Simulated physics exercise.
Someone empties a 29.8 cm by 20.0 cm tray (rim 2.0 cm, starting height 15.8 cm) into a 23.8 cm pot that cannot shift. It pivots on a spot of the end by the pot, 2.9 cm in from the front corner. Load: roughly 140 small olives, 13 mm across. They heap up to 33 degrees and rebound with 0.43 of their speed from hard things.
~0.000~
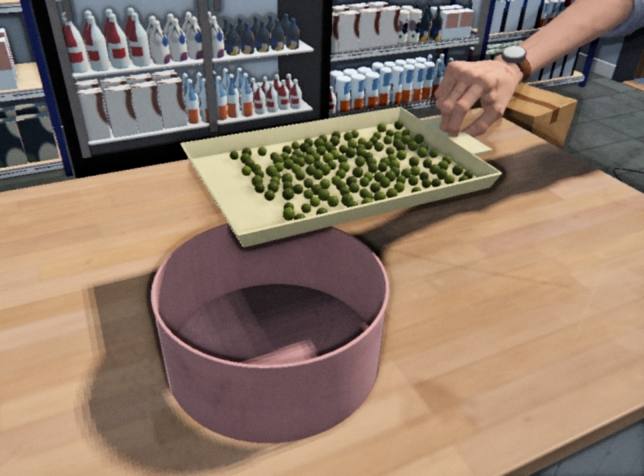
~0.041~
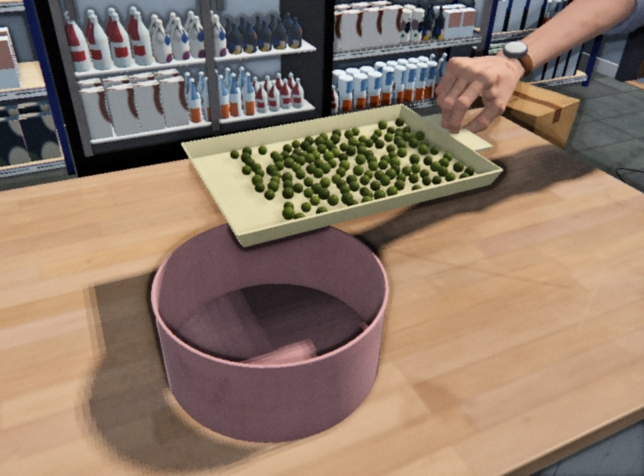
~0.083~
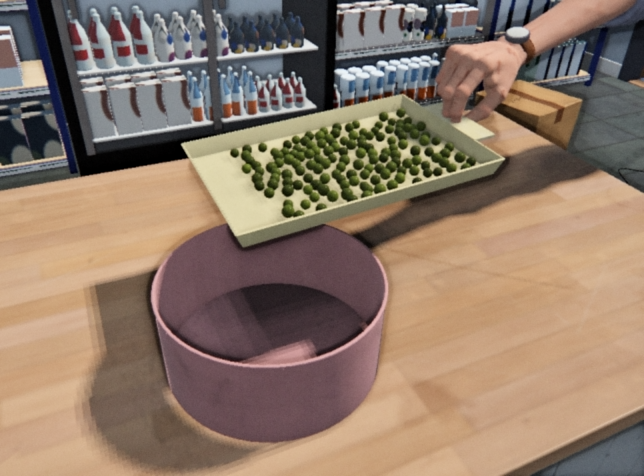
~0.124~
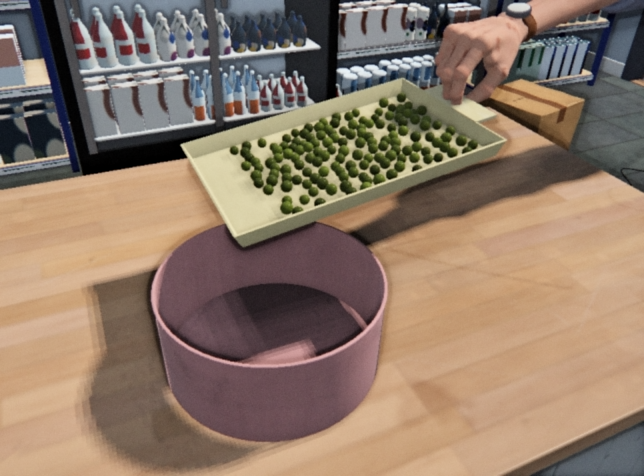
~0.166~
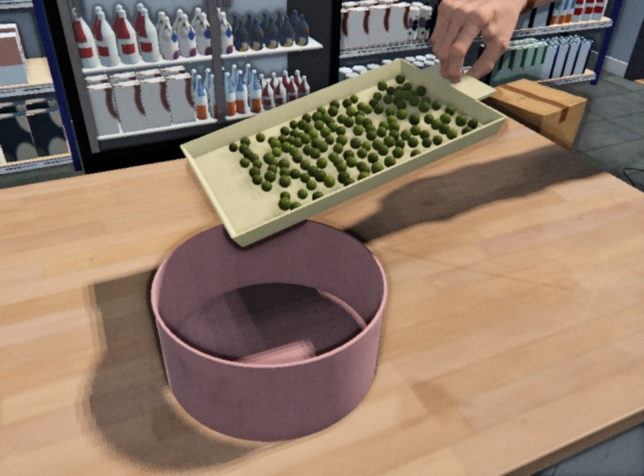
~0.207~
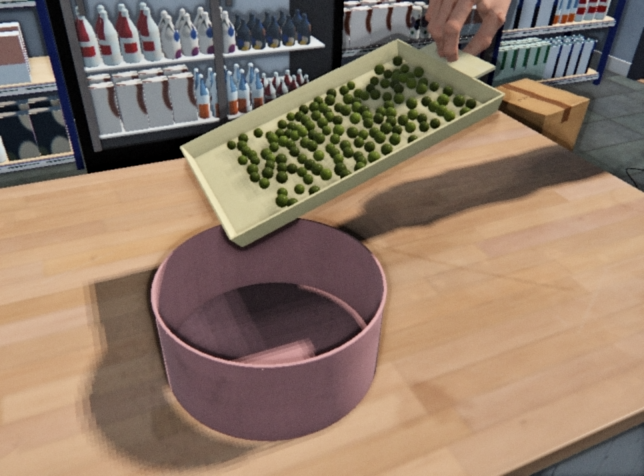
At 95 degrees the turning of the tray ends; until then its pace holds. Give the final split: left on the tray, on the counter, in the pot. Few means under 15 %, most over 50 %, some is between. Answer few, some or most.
Tray: Few, counter: Most, pot: Some.
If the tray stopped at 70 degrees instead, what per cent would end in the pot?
It would be near 20 per cent.
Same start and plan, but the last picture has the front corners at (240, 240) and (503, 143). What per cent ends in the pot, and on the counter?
Pot 100, counter 0.
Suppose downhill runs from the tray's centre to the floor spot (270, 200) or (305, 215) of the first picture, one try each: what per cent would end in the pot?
Some 70 and 100 per cent.
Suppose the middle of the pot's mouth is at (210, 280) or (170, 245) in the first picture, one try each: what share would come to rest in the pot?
About 65 and 100 per cent.
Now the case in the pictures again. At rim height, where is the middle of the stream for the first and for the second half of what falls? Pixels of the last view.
At about (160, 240), then at (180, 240).
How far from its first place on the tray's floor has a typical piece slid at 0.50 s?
Some 9 cm.
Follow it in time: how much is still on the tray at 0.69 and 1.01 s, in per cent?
About 65, 0.
Then, at 0.50 s, tilt 57 degrees; the tray holds 100 %, the pot 0 %.
After 0.69 s, tilt 81 degrees; the tray holds 65 %, the pot 5 %.
After 1.01 s, tilt 95 degrees; the tray holds 0 %, the pot 35 %.
At rest (1.7 s), tray 0 %, counter 65 %, pot 35 %.
